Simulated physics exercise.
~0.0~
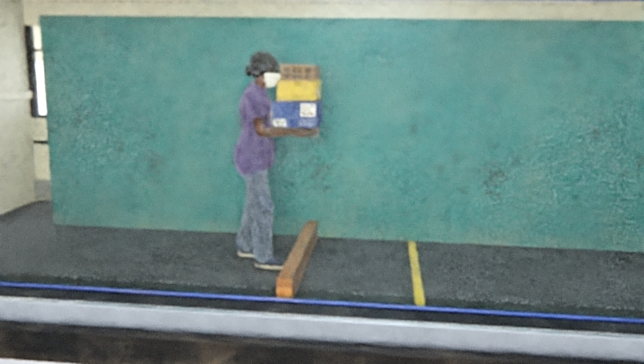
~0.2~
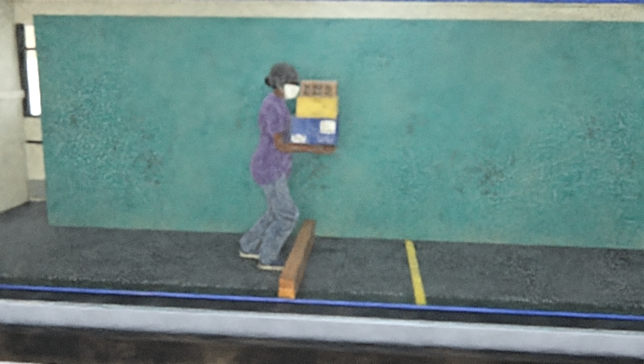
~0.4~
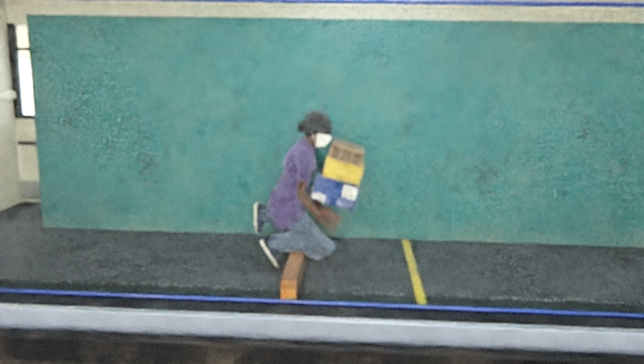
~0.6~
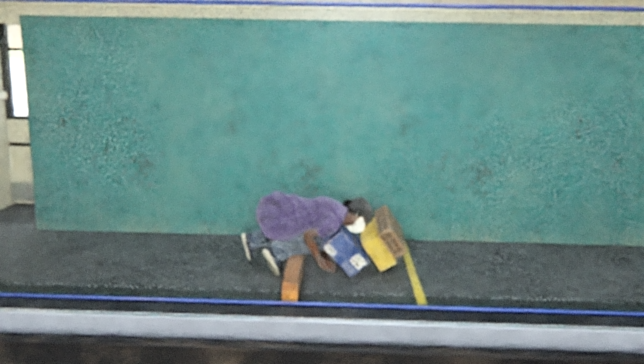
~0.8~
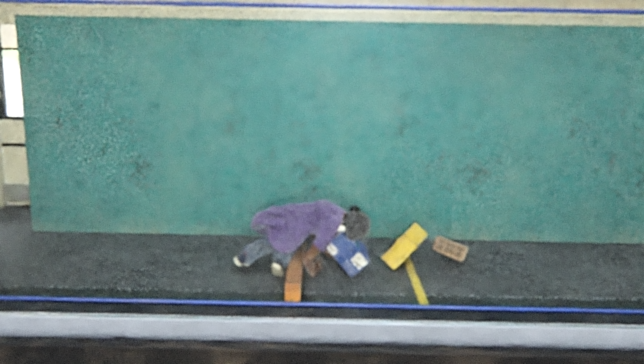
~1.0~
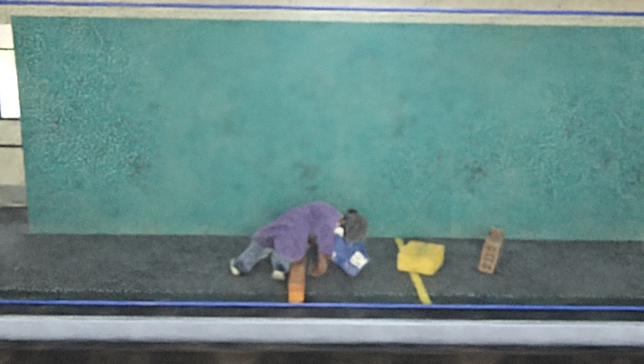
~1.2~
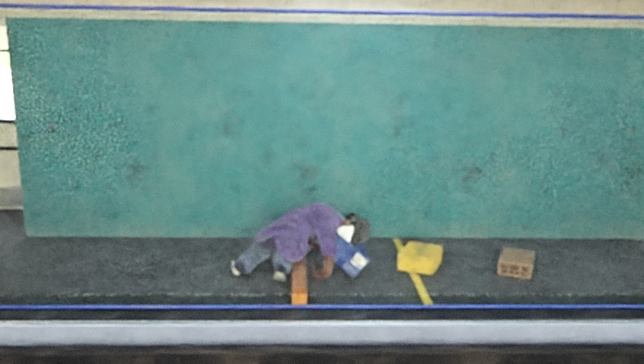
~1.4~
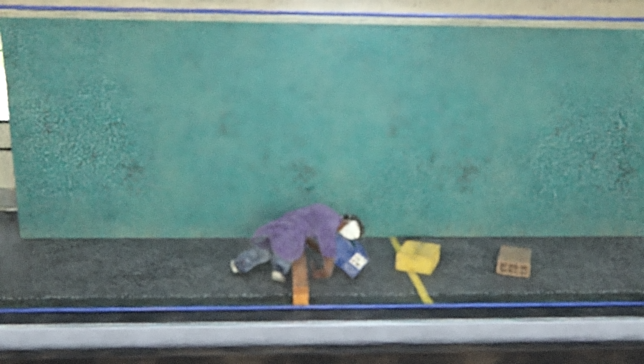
The footage shows a masked person in a purple shirt carrying stacked boxes rightward, tripping over a low wooden beam and falling forward, ending face down with the blue box beneath their head, short of a yellow line, while the yellow box and brown crate tumble ahead, the crate settling farthest right.
